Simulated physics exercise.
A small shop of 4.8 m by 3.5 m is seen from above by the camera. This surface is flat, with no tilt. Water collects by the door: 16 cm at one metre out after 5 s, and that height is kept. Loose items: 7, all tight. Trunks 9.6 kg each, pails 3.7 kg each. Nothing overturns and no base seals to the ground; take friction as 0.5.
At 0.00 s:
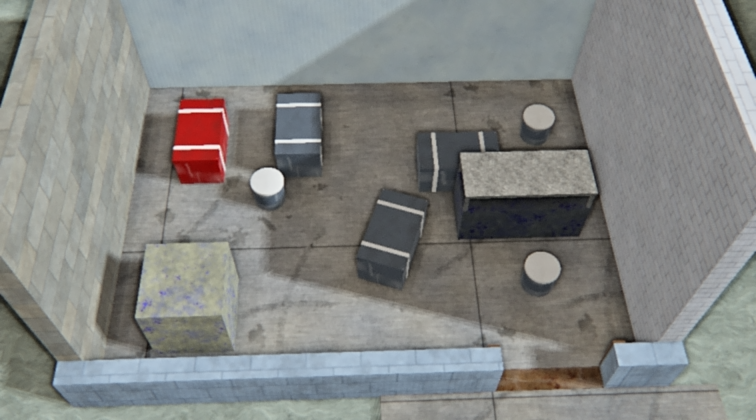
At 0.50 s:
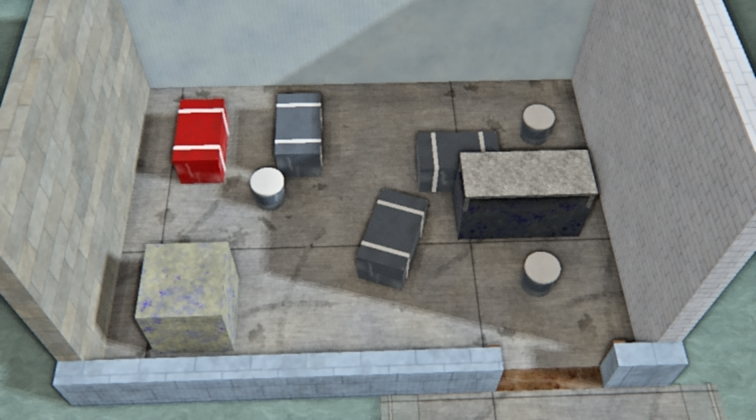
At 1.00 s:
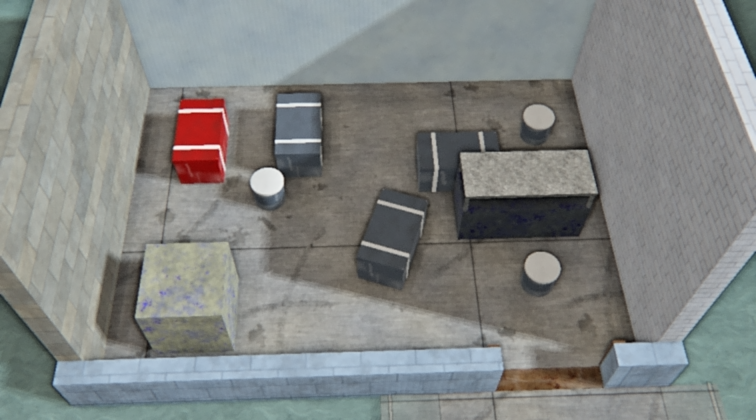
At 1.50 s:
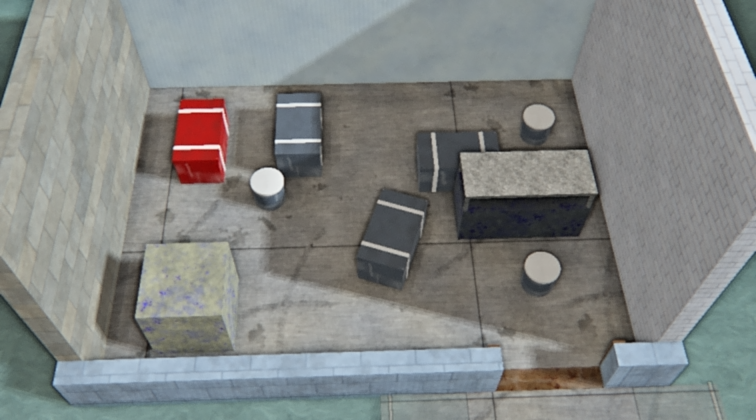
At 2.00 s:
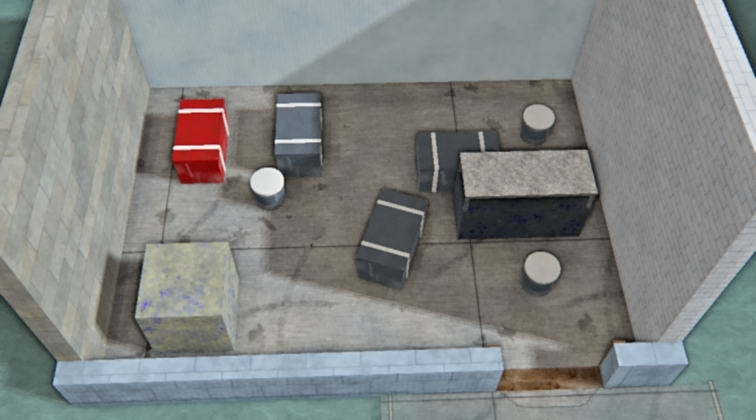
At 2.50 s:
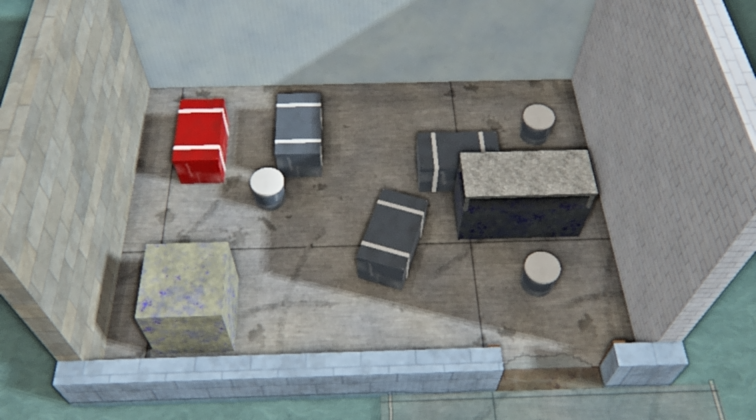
Murky, greenish water spreads over the pale ground outside a small walled shop seen from above, dulling the paving by the doorway, and the brown strip in the door gap then turns greyer. Inside, the red trunk, the dark trunks, the pails and the large blocks all stay still.
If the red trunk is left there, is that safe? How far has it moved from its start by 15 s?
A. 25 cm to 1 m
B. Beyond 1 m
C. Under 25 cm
A, 25 cm to 1 m.
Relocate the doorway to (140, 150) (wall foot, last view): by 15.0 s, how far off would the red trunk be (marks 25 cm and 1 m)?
By then the red trunk has been carried a long way.
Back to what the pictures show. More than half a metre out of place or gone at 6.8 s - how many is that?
By my reckoning, 1.
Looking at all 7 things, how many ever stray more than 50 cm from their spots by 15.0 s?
5 in all.
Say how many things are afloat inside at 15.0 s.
Answer: 6.
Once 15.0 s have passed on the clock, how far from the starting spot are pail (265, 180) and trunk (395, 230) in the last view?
Net displacement, in order: 120 cm; 200 cm.
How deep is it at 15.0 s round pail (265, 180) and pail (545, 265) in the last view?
First roughly 8 cm, second roughly 5 cm.
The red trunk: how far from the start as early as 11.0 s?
About 5 cm.
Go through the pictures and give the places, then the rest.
The first frame shows the red trunk at (199, 129) rests on the ground; 0.0 m2 under water; 0 of 7 have shifted.
The second frame shows the red trunk at (199, 129) rests on the ground; water covers 0.0 m2; 0 of 7 have shifted.
The third frame shows the red trunk at (199, 129), on the bottom; 0.0 m2 under water; 0 of 7 have shifted.
The fourth frame shows the red trunk at (199, 129), on the bottom; 0.0 m2 under water; 0 of 7 have shifted.
The fifth frame shows the red trunk at (199, 129) rests on the ground; 0.0 m2 under water; 0 of 7 have shifted.
The sixth frame shows the red trunk at (199, 129) rests on the ground; water covers 0.0 m2; 0 of 7 have shifted.
After 3.5 s the red trunk is near (199, 129), 0.0 m from its start, aground; 0 afloat.
After 6.8 s the red trunk is near (199, 129), 0.0 m from its start, aground; 1 afloat.
After 11.0 s the red trunk is near (194, 128), 0.0 m from its start, aground; 3 afloat.
After 15.0 s the red trunk is near (178, 87), 0.6 m from its start, afloat; 6 afloat.
